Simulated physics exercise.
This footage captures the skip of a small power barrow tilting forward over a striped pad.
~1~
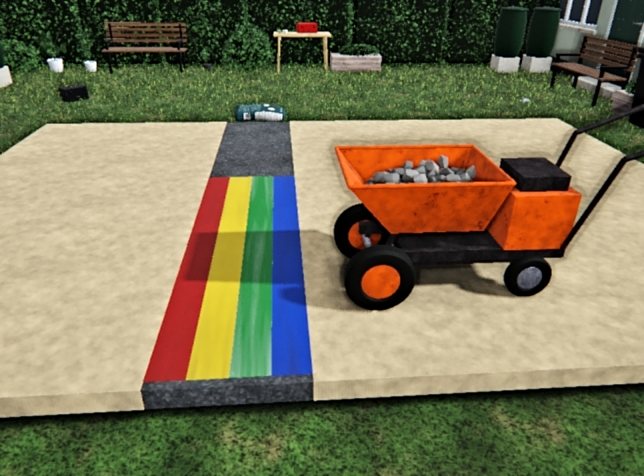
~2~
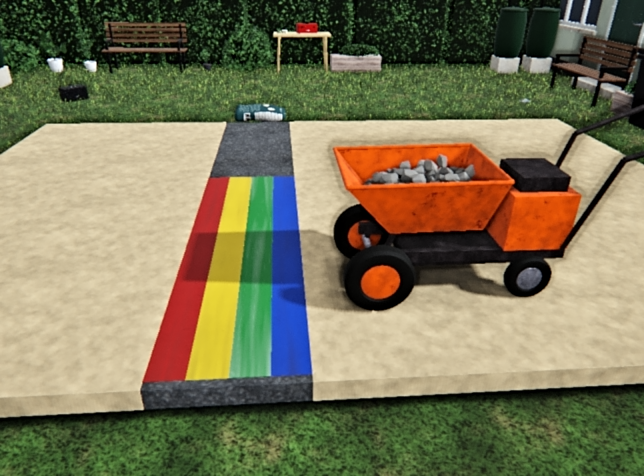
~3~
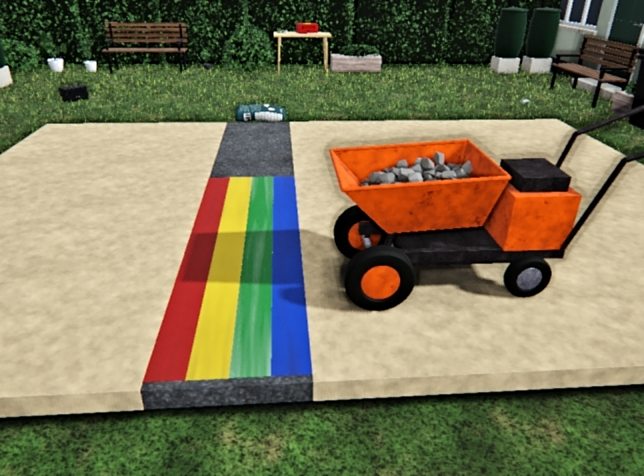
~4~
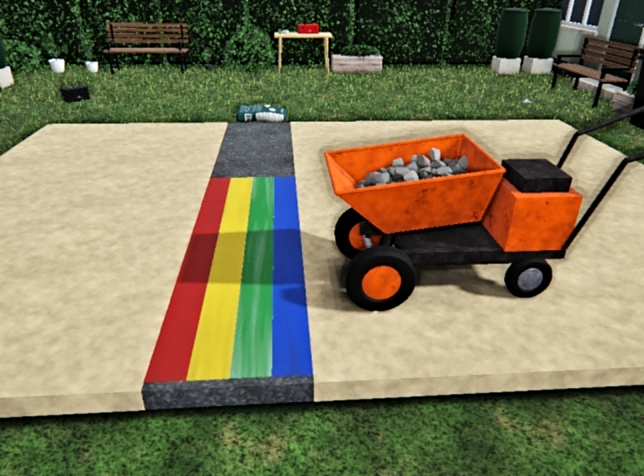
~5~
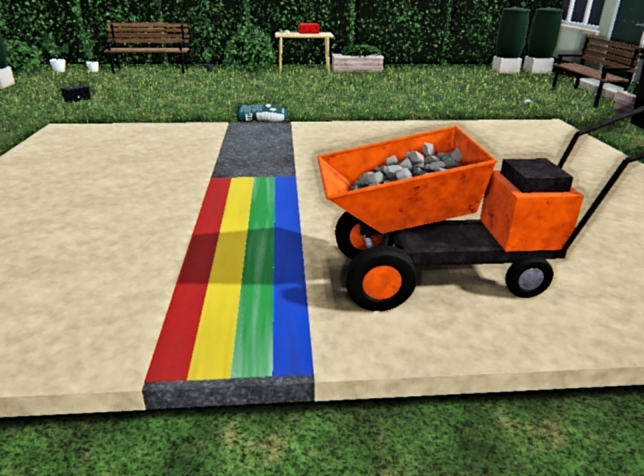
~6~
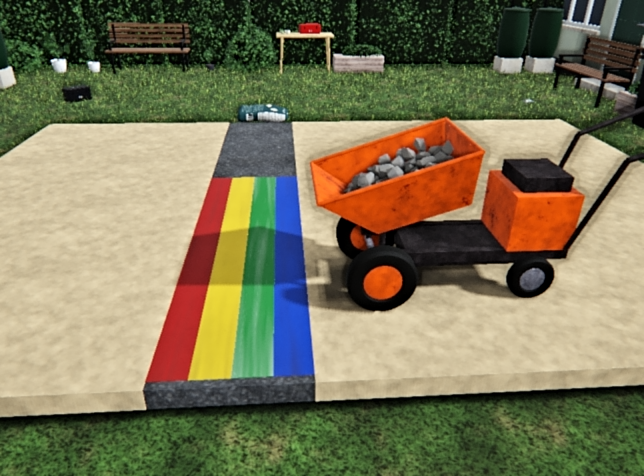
We see an orange barrow loaded with broken grey stones beside a pad striped red, yellow, green and blue; its skip starts level, then tilts gradually forward to the left while the wheels stay in place.
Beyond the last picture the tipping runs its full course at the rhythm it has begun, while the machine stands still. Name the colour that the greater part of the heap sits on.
Green.
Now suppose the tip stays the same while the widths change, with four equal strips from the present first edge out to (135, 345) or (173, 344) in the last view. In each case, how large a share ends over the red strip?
In turn 10 and 20 in a hundred.
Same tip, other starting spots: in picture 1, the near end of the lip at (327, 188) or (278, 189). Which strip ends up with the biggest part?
Well, from the first place it would be yellow, and from the second the red strip.
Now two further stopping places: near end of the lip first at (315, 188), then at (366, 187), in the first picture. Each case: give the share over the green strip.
Close to 10 in a hundred, and close to 40 in a hundred.
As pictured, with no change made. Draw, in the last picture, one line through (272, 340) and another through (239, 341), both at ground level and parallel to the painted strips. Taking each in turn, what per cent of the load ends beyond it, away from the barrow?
The first gives 80 %, the second 50 %.
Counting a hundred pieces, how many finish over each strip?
The blue strip takes 0 per cent, the green strip 40, the yellow strip 30 and the red strip 10.
Soon after the last picture, skip tipped steeply; all in the skip.
A little later, skip tipped steeply; nearly all in the skip; a small part over the green strip; a stray few over the yellow strip.
Later still, skip tipped right over; about a quarter in the skip; a stray few over the blue strip; about a third over the green strip; about a third over the yellow strip; a small part over the red strip; a stray few off the paint.
By the end, skip tipped right over; a small part in the skip; a stray few over the blue strip; about a third over the green strip; about a third over the yellow strip; a small part over the red strip; a small part off the paint.
